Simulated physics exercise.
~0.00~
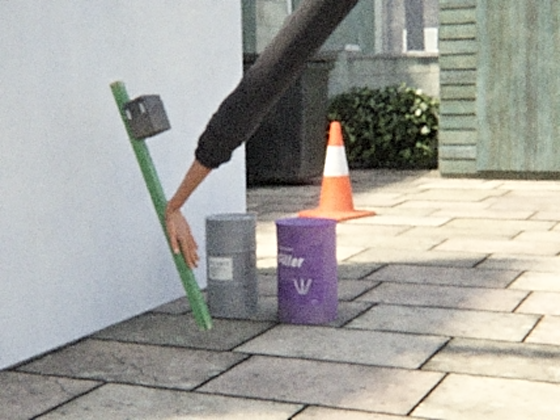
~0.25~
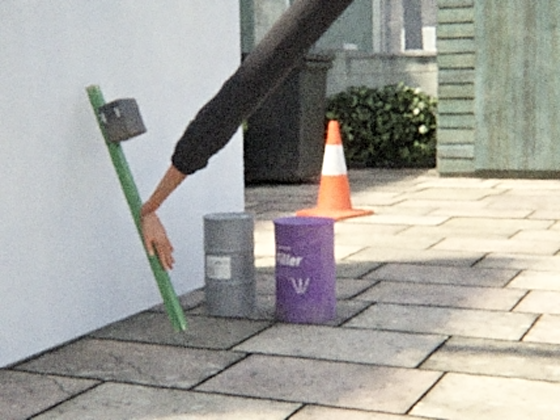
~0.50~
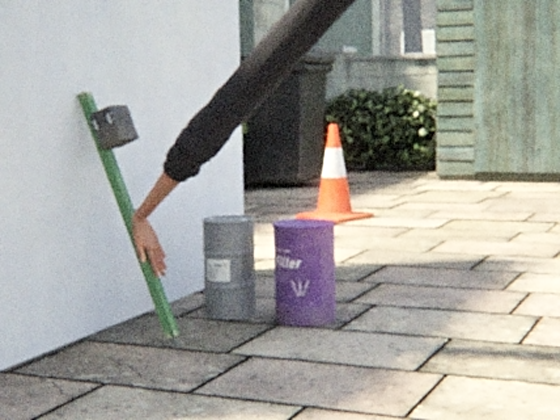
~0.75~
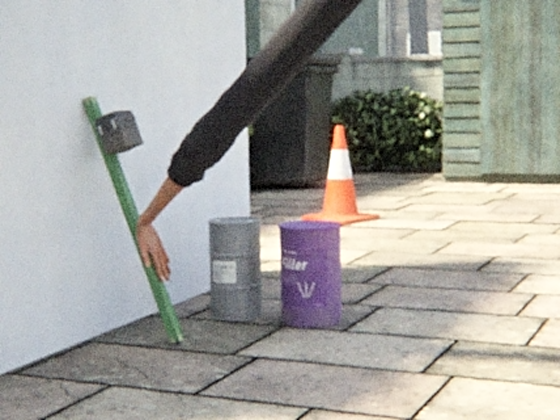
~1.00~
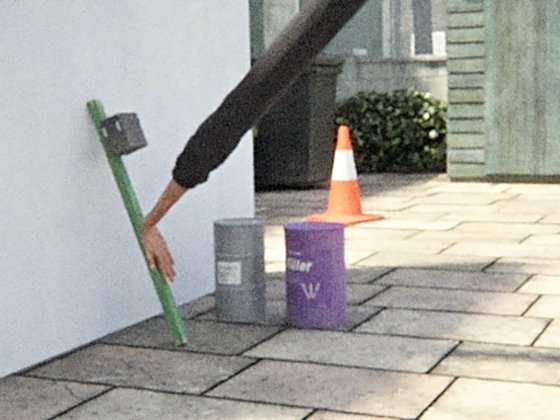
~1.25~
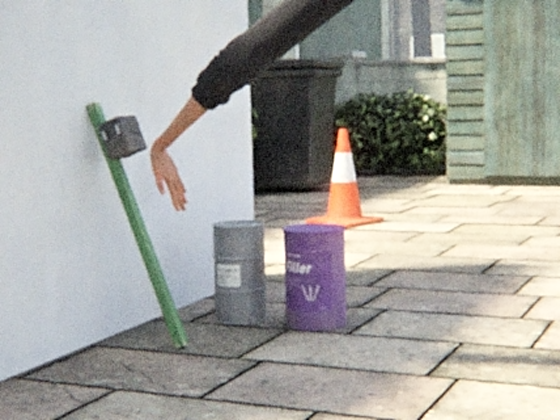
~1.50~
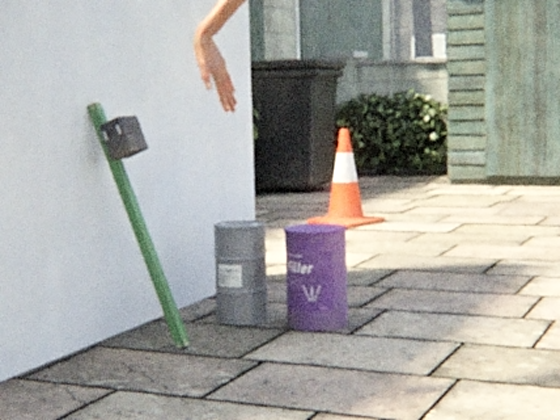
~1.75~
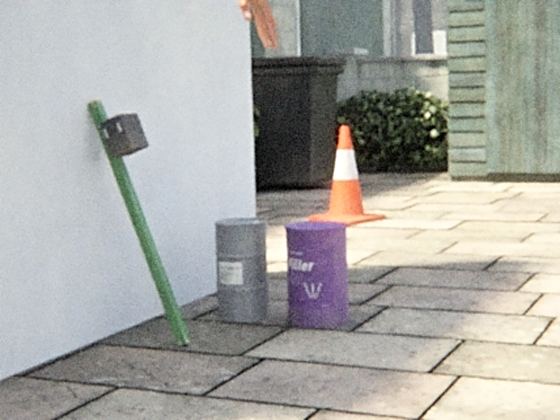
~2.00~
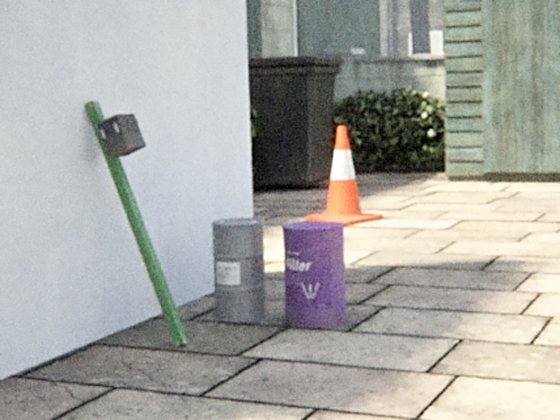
A green pole with a small dark box near its top was moved slightly left by a hand and leaned against a white wall, beside a grey canister and a purple pail. The hand let go and withdrew, and the pole stayed leaning.
